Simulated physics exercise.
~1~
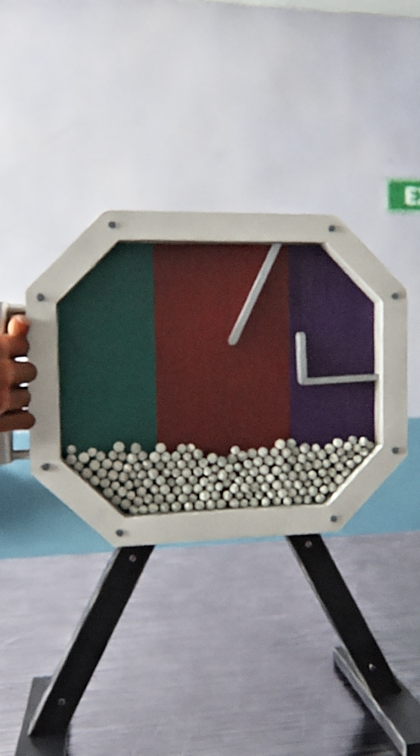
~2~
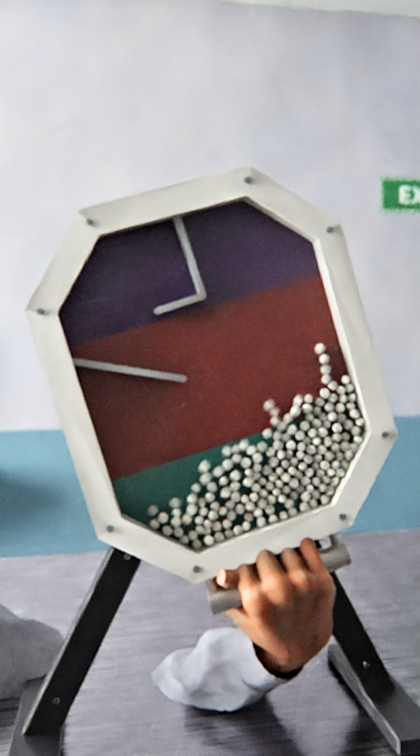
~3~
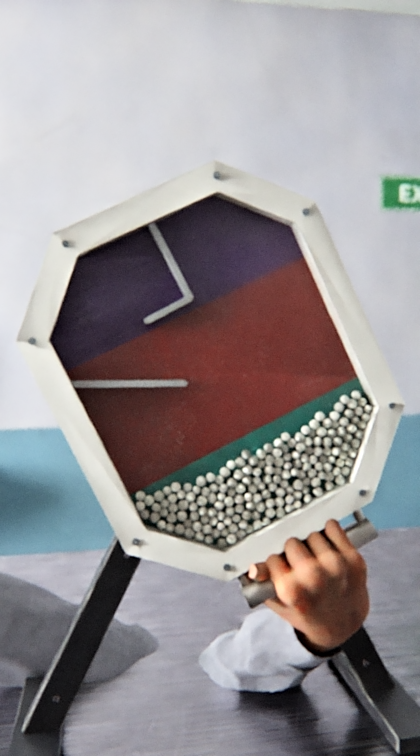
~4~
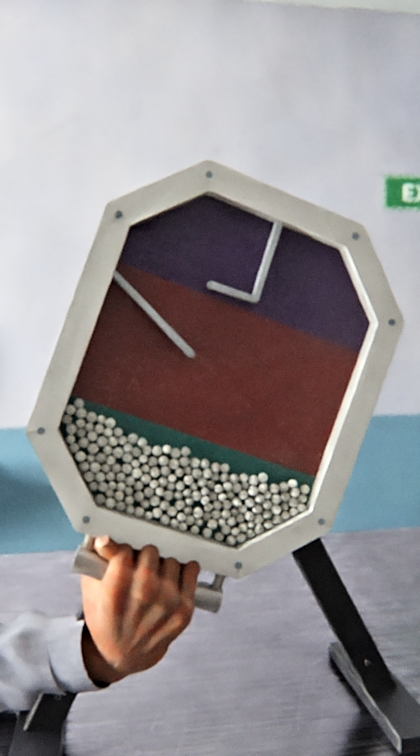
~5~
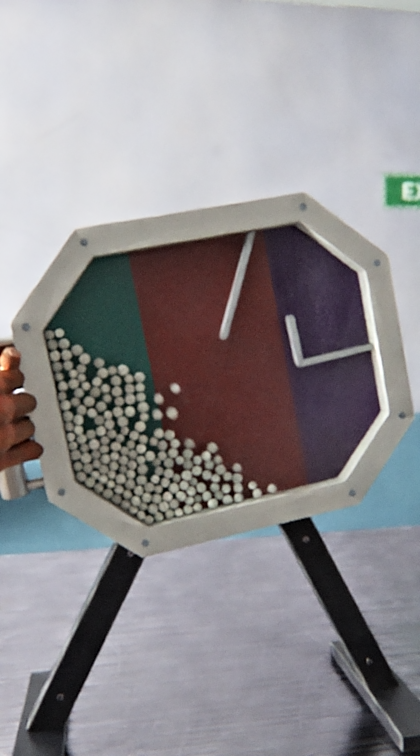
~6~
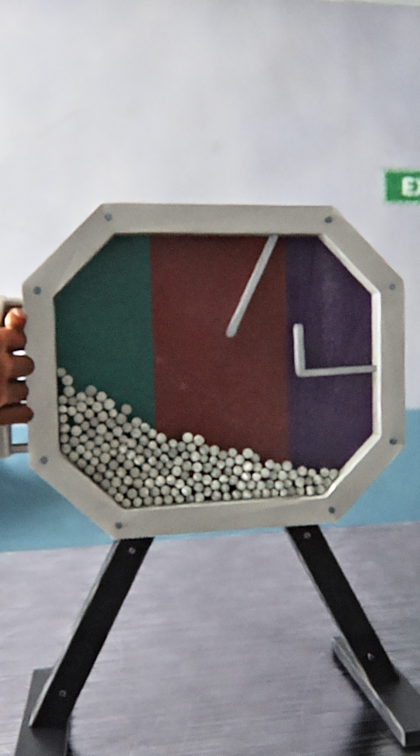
In a pale room, a hand turns an octagonal case anticlockwise and back to level, leaving white beads sloping down rightward.
